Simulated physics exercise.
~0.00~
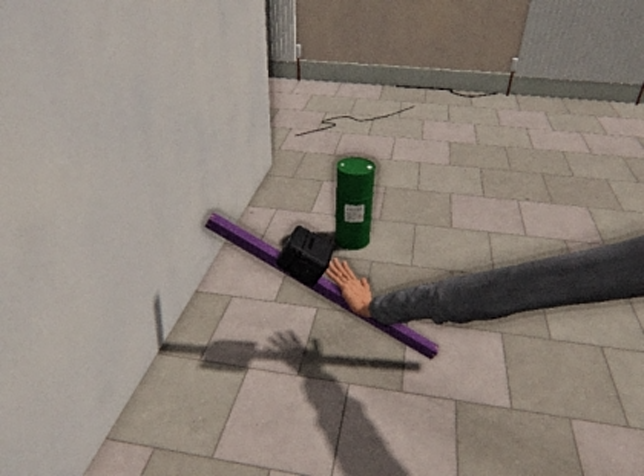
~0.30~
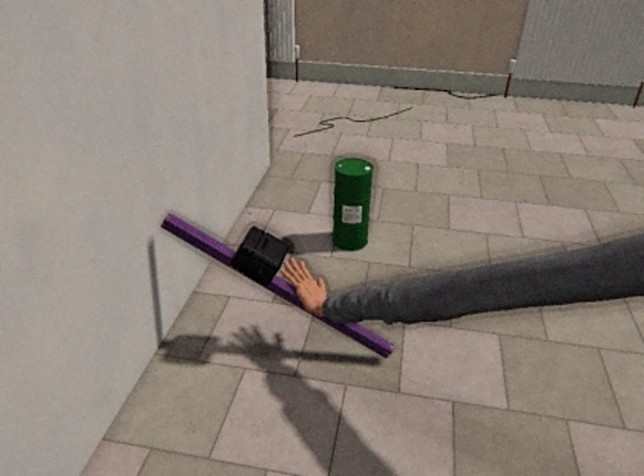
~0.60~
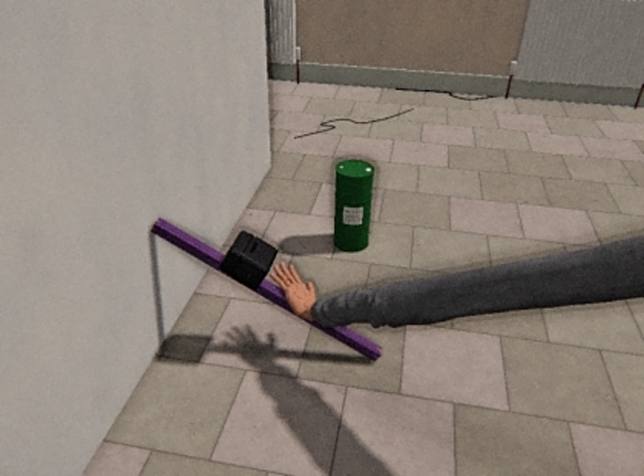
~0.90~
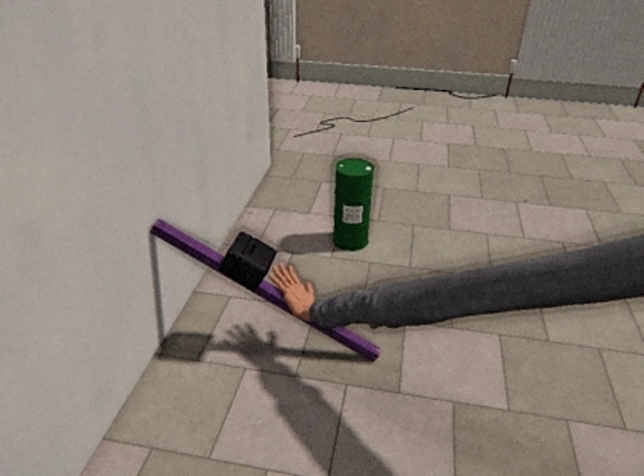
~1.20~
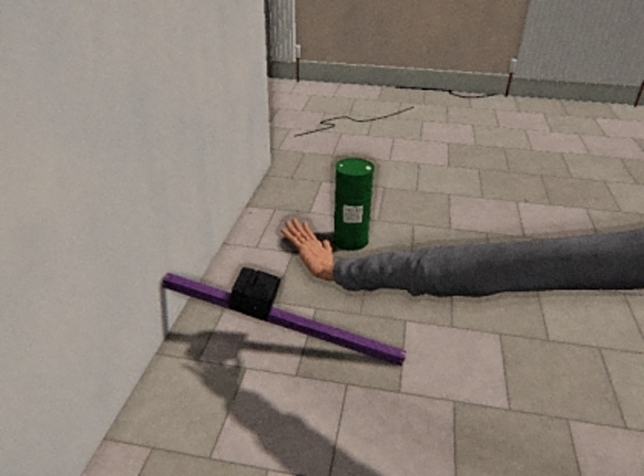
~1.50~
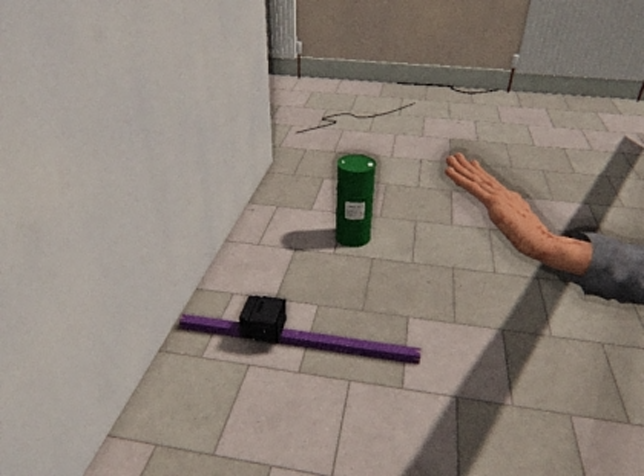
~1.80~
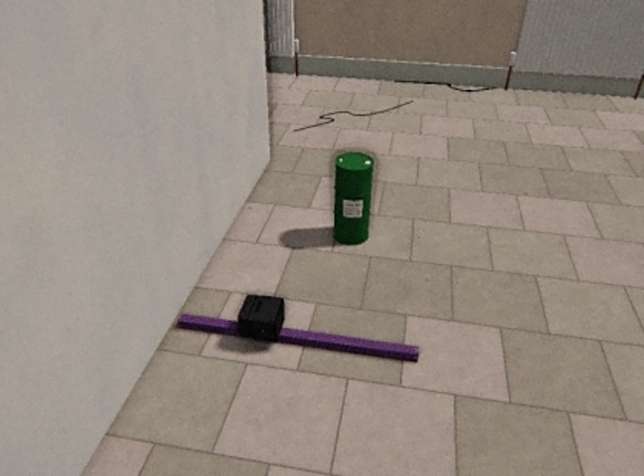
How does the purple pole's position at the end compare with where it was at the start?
At the start the pole is held at a slant beside the hand. By the end it lies flat on the floor by the wall, lower in view and slightly further left.
